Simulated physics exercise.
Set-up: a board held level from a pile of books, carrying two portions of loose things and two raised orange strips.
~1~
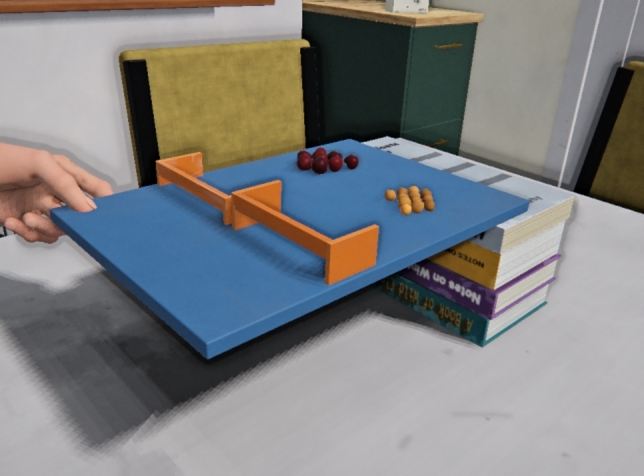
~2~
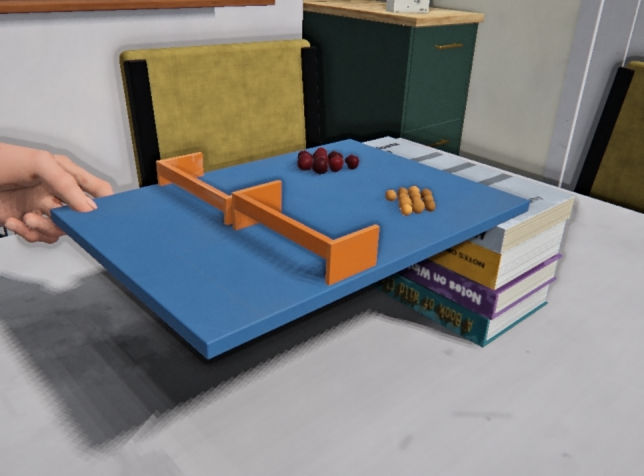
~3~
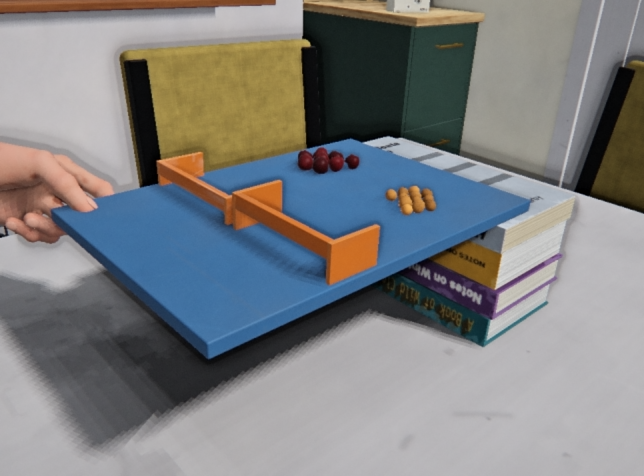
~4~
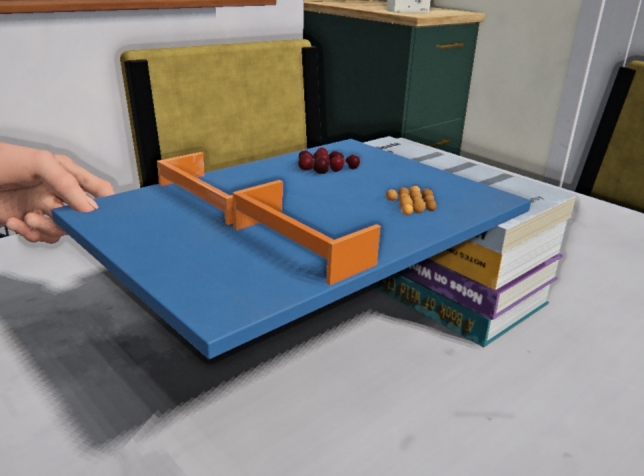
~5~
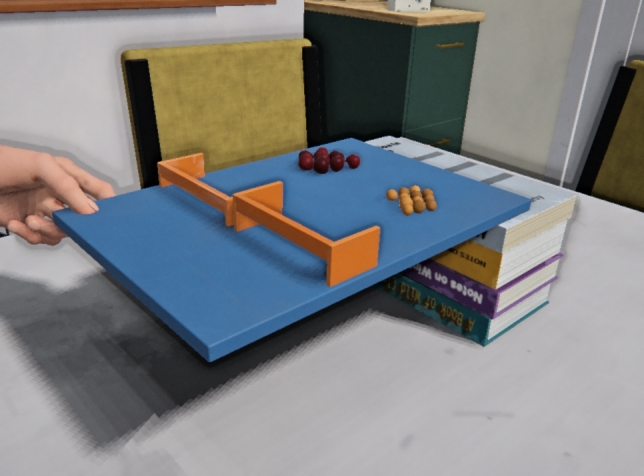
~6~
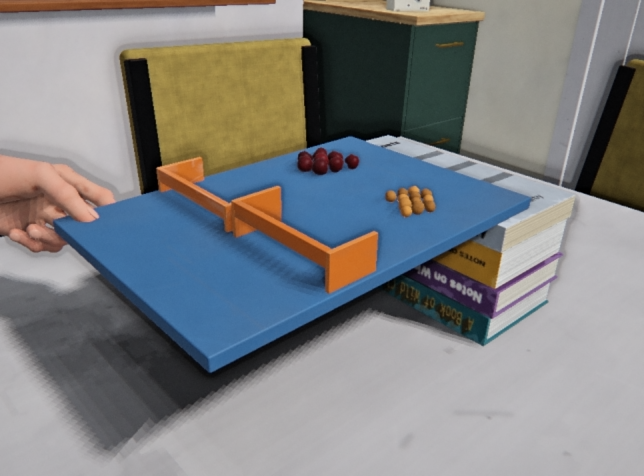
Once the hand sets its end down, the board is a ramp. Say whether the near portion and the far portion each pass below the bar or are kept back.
In order: The near portion travels onward. The far portion is penned in.
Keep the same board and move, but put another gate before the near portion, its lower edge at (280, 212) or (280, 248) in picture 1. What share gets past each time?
First try 100 %, second try 0 %.
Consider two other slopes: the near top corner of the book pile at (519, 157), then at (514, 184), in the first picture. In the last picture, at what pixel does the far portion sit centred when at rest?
The centre would settle roughly at (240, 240) for the first try and roughly at (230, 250) for the second.
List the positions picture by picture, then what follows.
In the first frame, held end of the board at (212, 338), level; book pile at (434, 185), nearly half as high as the board is long; near portion at (416, 202), a few roasted chickpeas; far portion at (320, 160), a few dried cherries; near gate at (280, 224), its slot higher than a piece; far gate at (192, 185), its slot lower than a piece.
In the second frame, held end of the board at (213, 338), level; far portion at (321, 160).
In the third frame, held end of the board at (213, 338), level; near portion at (417, 202).
In the fourth frame, held end of the board at (214, 338), level; far portion at (321, 160).
In the fifth frame, held end of the board at (214, 341), level; near portion at (417, 202).
In the sixth frame, held end of the board at (214, 351), down by 2°; book pile at (435, 184); near portion at (416, 203), not moving; far portion at (321, 161), not moving; near gate at (280, 232); far gate at (192, 192).
Then, 0.64 s after the last picture, board sloping at 15°; near portion on its way down; far portion on its way down.
Then, 1.20 s after the last picture, board sloping at 25°; near portion all past its gate; far portion has reached its gate.
Then, 1.68 s after the last picture, board resting at 26°; near portion all past its gate; far portion has reached its gate.
At rest, board resting at 26°; near portion all past its gate; far portion gathered behind its gate.
